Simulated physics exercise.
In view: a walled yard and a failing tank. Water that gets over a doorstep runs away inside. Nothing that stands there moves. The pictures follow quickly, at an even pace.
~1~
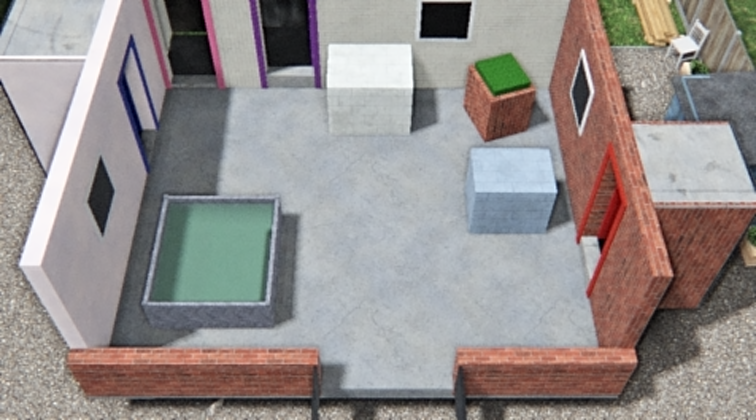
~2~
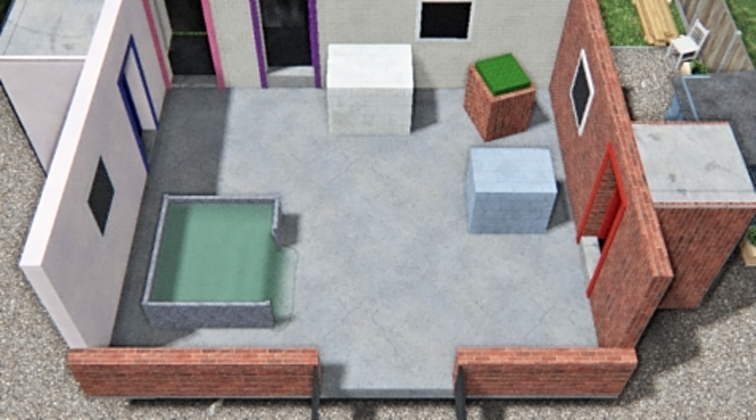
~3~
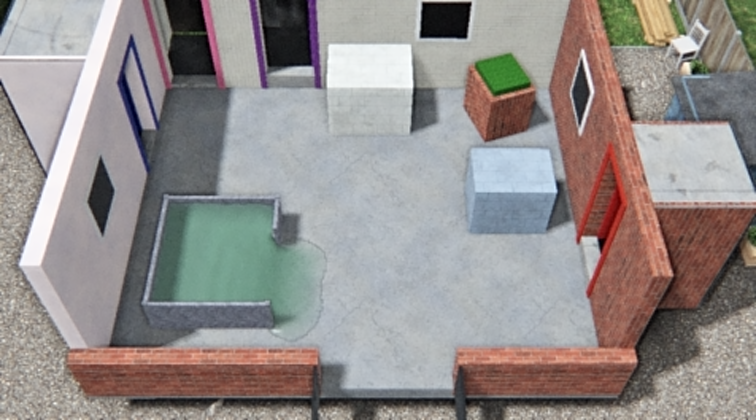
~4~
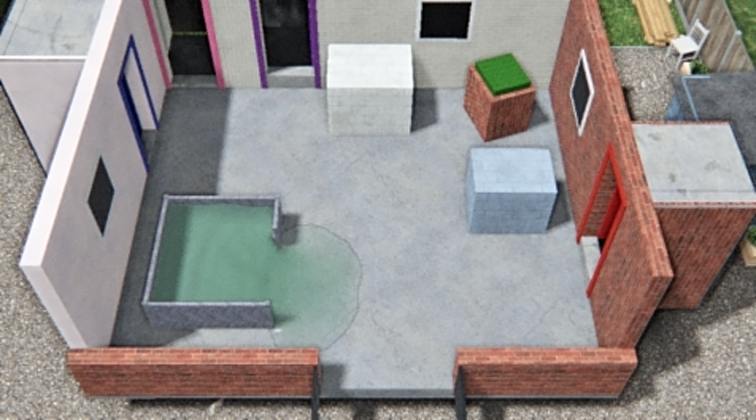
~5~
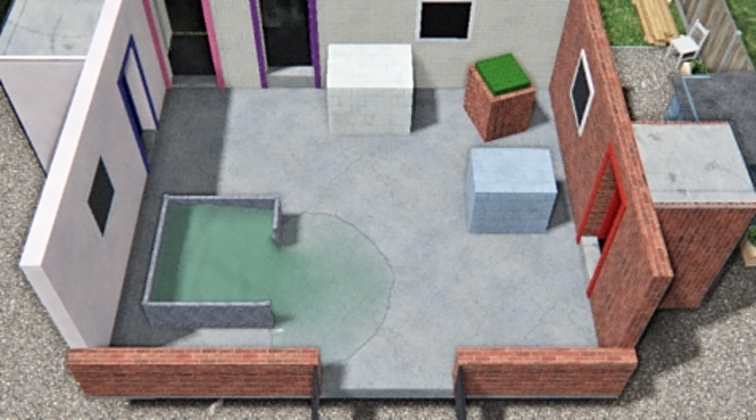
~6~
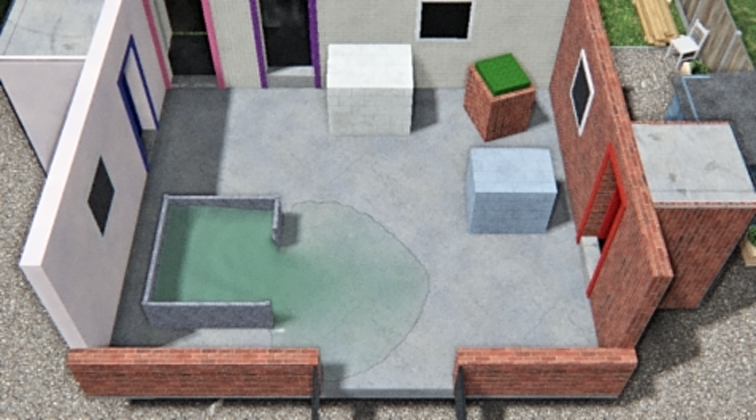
Greenish water sits still in a square, grey-walled tank at the left of a walled yard, until part of the tank's right side opens. Water pours through the gap onto the concrete, then fans out to the right in a widening, rounded sheet, spreading past the middle of the yard.
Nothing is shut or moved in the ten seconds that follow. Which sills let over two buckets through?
The purple door stays under that; the red door stays under that; the blue door stays under that; the pink door stays under that.
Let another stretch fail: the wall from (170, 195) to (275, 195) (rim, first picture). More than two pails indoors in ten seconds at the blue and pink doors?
Blue lets more in; pink is over.
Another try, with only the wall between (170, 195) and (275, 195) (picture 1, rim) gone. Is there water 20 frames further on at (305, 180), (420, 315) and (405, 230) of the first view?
As listed: Covered, dry, dry.
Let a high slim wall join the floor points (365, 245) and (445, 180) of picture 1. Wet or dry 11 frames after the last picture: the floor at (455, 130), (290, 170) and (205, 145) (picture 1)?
In that order: Not flooded, not flooded, dry.
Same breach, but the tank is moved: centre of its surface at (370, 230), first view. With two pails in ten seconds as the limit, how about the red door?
The red one passes that mark.
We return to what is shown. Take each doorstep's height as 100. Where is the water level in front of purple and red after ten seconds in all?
Roughly 0 per cent, then 20 per cent.
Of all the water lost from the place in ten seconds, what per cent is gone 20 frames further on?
Roughly 40 per cent.
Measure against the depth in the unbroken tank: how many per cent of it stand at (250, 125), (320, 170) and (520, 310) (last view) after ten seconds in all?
About 2, 6 and 8 per cent.
A moment on, water covers 30 % of the floor; the purple door not reached, the red door not reached, the blue door not reached, the pink door not reached.
Next, water covers 40 % of the floor; the purple door not reached, the red door wet at the sill, nothing in, the blue door not reached, the pink door not reached.
Then, water covers 50 % of the floor; the purple door not reached, the red door wet at the sill, nothing in, the blue door not reached, the pink door not reached.
Later, water covers 55 % of the floor; the purple door not reached, the red door wet at the sill, nothing in, the blue door not reached, the pink door not reached.
In the end, water covers 75 % of the floor; the purple door wet at the sill, nothing in, the red door wet at the sill, nothing in, the blue door not reached, the pink door not reached.
